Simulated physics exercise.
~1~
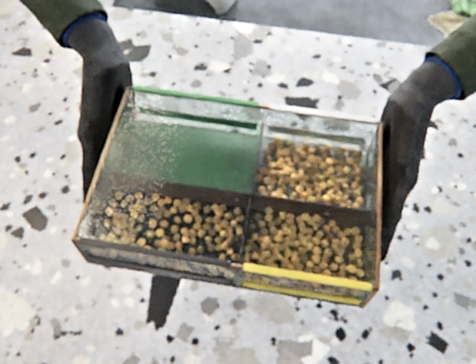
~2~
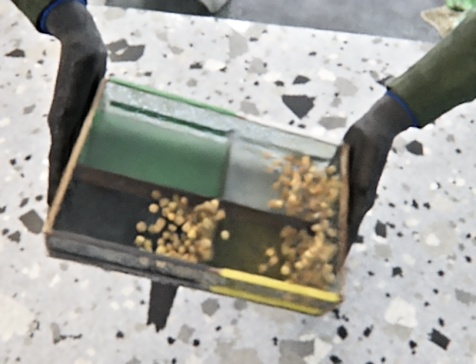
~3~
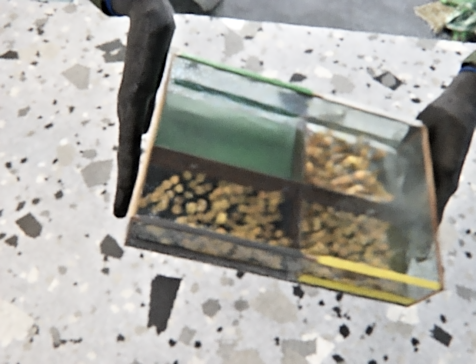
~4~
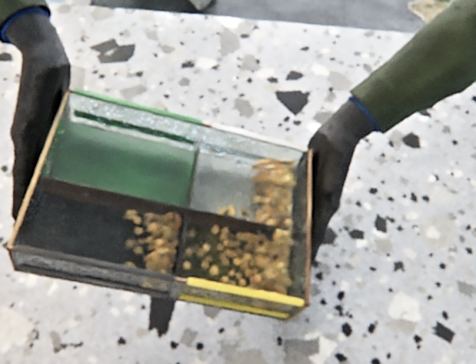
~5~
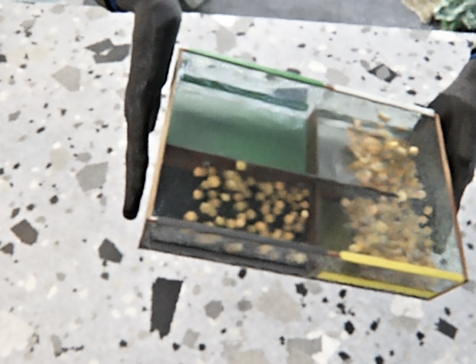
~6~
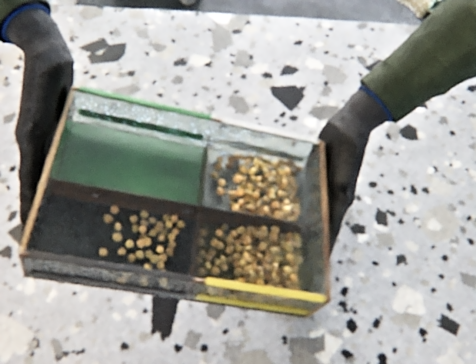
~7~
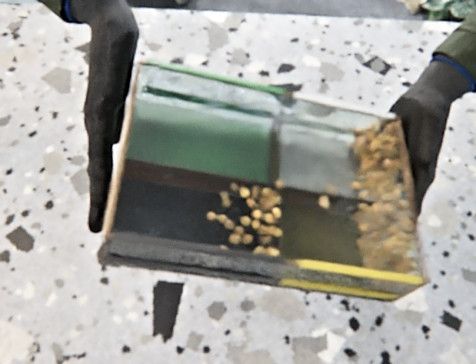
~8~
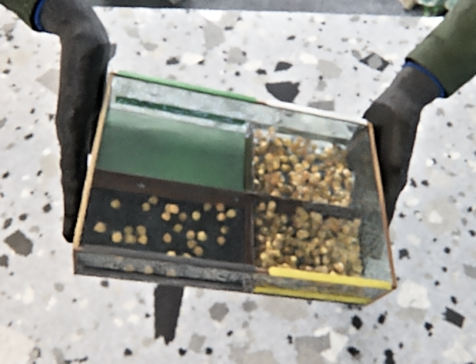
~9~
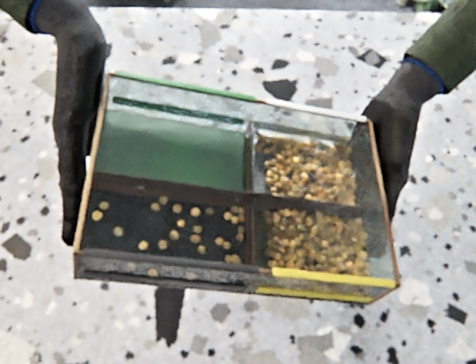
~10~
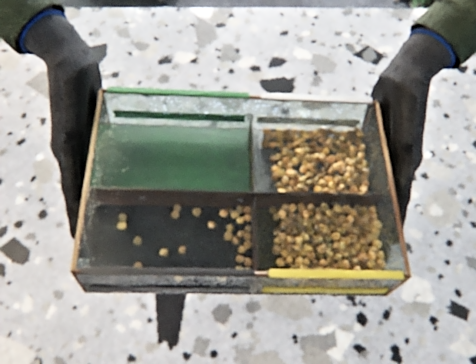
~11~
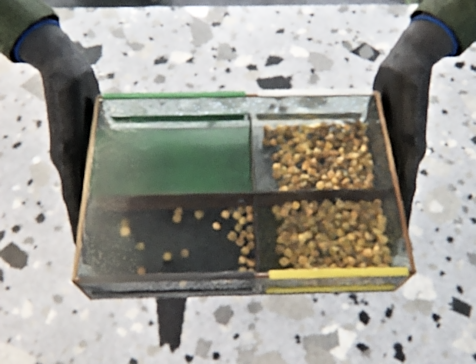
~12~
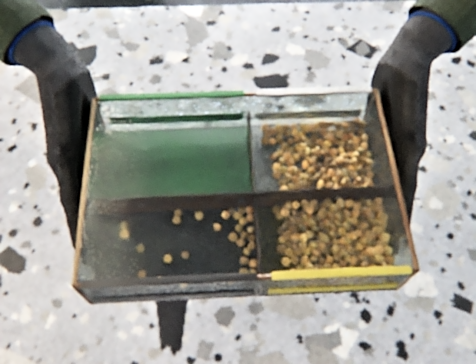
Over a pale speckled terrazzo surface, seen from above at an angle, two dark-gloved hands hold a shallow clear-lidded box split into four compartments. The green one at back left is empty, while tan chickpeas fill the black one at front left and the two on the right, the nearer edged in yellow. The hands tilt the box and shake it widely from side to side, and chickpeas slide and scatter, many leaving the black compartment. The shaking dies away, then the box is levelled and held still. Most chickpeas end in the two right compartments, with a few left in the black.
